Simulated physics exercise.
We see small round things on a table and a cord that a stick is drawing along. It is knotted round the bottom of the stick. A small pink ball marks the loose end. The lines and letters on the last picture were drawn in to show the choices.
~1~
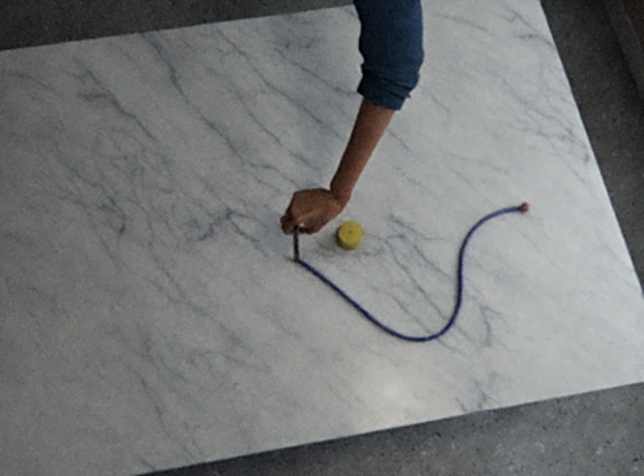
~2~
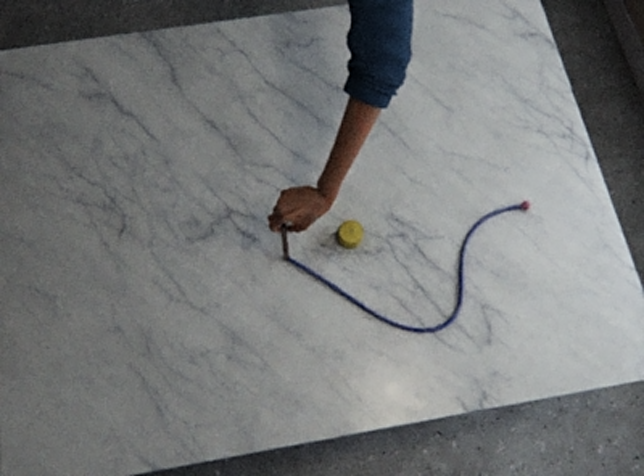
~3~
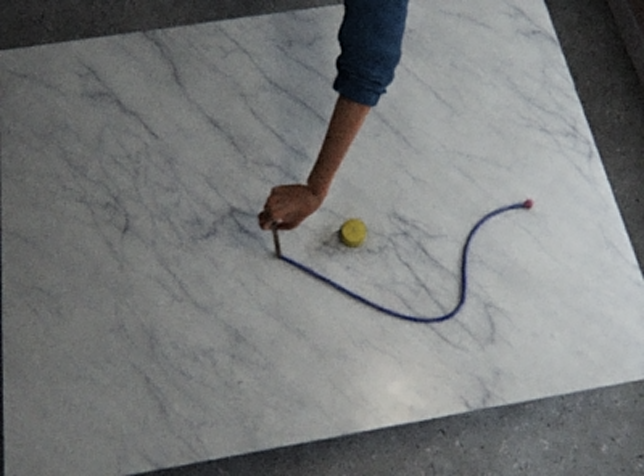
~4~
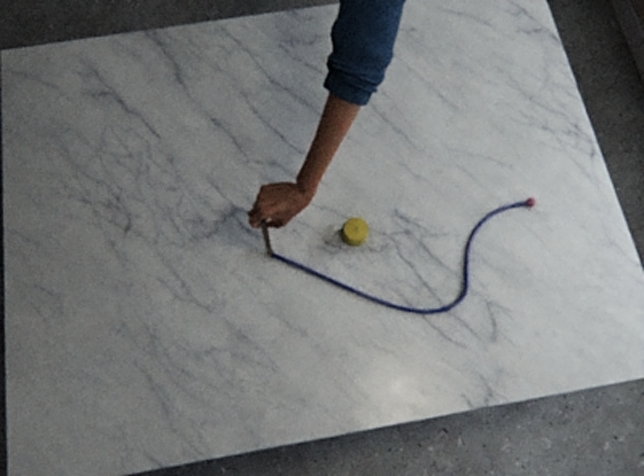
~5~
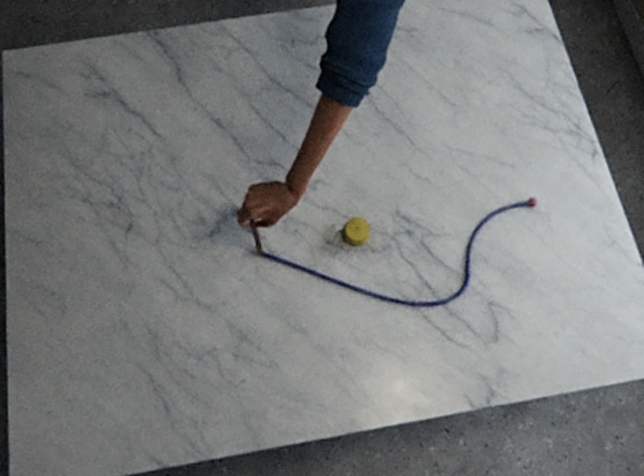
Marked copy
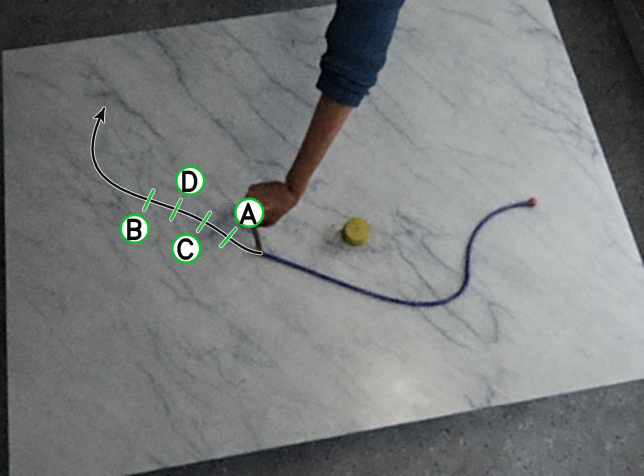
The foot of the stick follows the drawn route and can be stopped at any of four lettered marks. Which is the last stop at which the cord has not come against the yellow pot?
Up to mark C.
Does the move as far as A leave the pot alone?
Yes.
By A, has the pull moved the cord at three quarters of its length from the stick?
By then, no.
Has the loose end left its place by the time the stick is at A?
No.
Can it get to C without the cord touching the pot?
Yes.
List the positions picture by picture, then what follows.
The first picture shows free end (525, 207); yellow pot (350, 236).
The second picture shows free end (526, 205); yellow pot (351, 235).
The third picture shows free end (529, 204); yellow pot (354, 233).
The fourth picture shows free end (531, 202); yellow pot (355, 232).
The fifth picture shows free end (533, 202); yellow pot (357, 232).
On the marked copy, A at (228, 238); B at (149, 200); C at (204, 222); D at (176, 209); the route from (261, 253) via (144, 198) to (104, 109).
Taking C. A third of the way, foot of the stick (240, 246), middle of the cord (410, 289), free end (533, 202).
Two thirds of the way, foot of the stick (220, 232), middle of the cord (389, 272), free end (532, 202).
When it is over, foot of the stick (204, 222), middle of the cord (374, 258), free end (525, 203); nothing has been touched.
As for the rest, A is safe but short; B brings the cord against the pot; D brings the cord against the pot.
